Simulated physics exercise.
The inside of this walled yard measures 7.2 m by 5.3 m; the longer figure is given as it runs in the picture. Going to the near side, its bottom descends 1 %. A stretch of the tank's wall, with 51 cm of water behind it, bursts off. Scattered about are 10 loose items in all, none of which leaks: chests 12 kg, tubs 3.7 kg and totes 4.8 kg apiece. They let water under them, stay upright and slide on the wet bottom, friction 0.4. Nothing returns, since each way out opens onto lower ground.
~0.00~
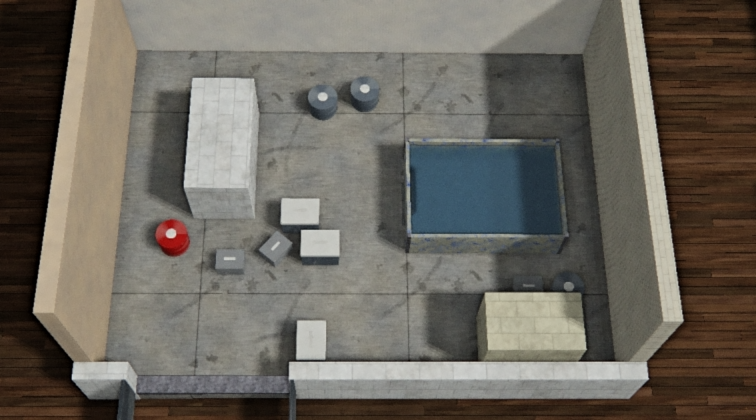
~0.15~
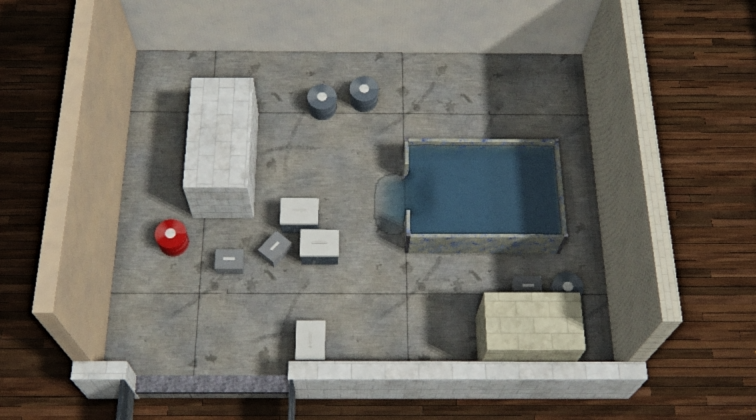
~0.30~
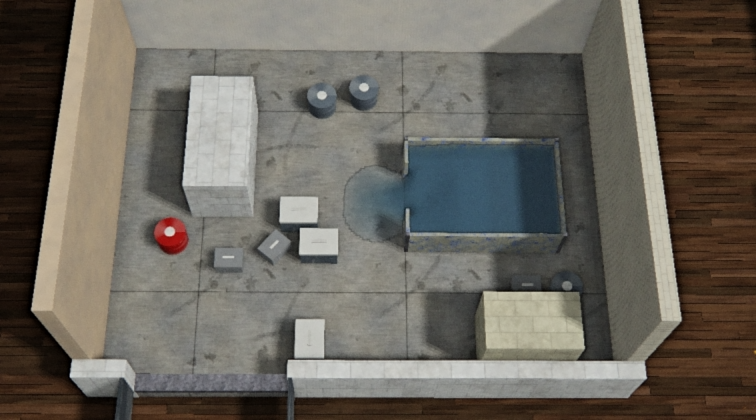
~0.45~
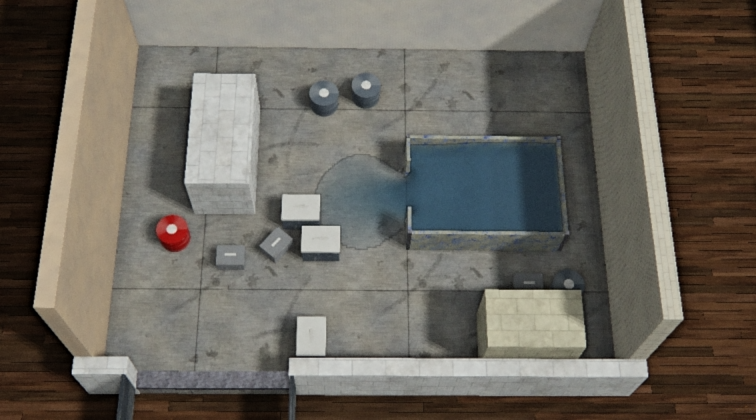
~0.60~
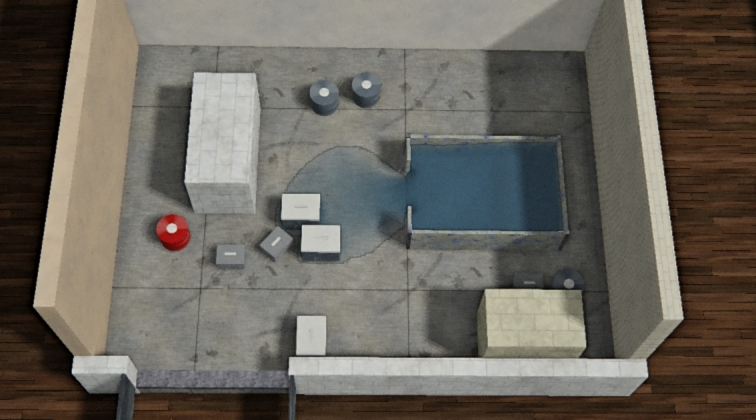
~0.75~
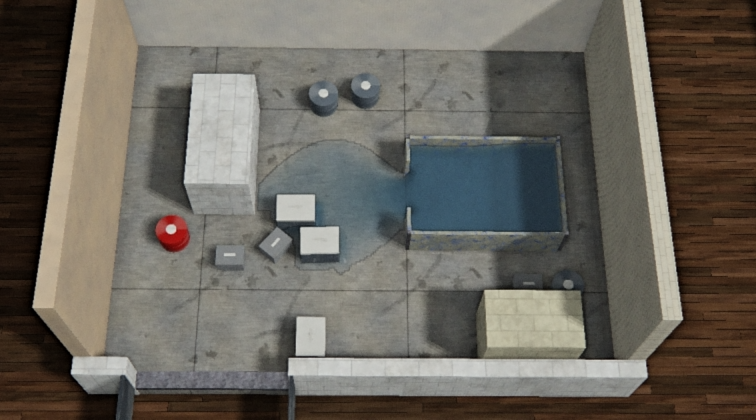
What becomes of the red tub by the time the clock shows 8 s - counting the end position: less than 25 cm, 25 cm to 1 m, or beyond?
It is set to wind up a moderate distance off.
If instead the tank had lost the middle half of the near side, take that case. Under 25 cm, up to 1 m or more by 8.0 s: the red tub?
What happens next is that the red tub gets swept a long way.
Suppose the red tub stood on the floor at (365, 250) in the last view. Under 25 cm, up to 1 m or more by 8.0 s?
Well, it edges along somewhat.
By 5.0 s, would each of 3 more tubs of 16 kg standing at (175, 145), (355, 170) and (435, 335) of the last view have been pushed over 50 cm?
Going through them in the order asked, they come out shy of the mark, clear of the mark and shy of the mark.
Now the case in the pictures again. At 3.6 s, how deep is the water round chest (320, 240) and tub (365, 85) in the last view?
Depth approx. 3 cm / 1 cm.
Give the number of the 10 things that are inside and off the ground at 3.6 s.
At that point I count 4.
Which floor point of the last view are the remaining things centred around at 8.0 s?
Close to (390, 259).
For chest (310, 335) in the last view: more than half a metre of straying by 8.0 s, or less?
It stayed inside.
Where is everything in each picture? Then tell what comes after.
The red tub at (171, 234), on the bottom; 3.3 m2 under water; 0 of 10 have shifted, in the first frame.
The red tub at (170, 233), on the bottom; water covers 3.7 m2; 0 of 10 have shifted, in the second frame.
The red tub at (170, 232), on the bottom; 4.2 m2 under water; 0 of 10 have shifted, in the third frame.
The red tub at (172, 229), on the bottom; water covers 4.9 m2; 0 of 10 have shifted, in the fourth frame.
The red tub at (172, 228) rests on the ground; 5.5 m2 under water; 0 of 10 have shifted, in the fifth frame.
The red tub at (171, 229), on the bottom; 6.3 m2 under water; 1 of 10 have shifted, in the sixth frame.
After 1.6 s the red tub is near (171, 229), 0.0 m from its start, aground; 0 of 10 are out; 1 afloat.
After 3.6 s the red tub is near (132, 218), 0.6 m from its start, afloat; 1 of 10 are out; 4 afloat.
After 5.6 s the red tub is near (168, 192), 0.6 m from its start, aground; 2 of 10 are out; 0 afloat.
After 8.0 s the red tub is near (184, 274), 0.7 m from its start, afloat; 3 of 10 are out; 1 afloat.
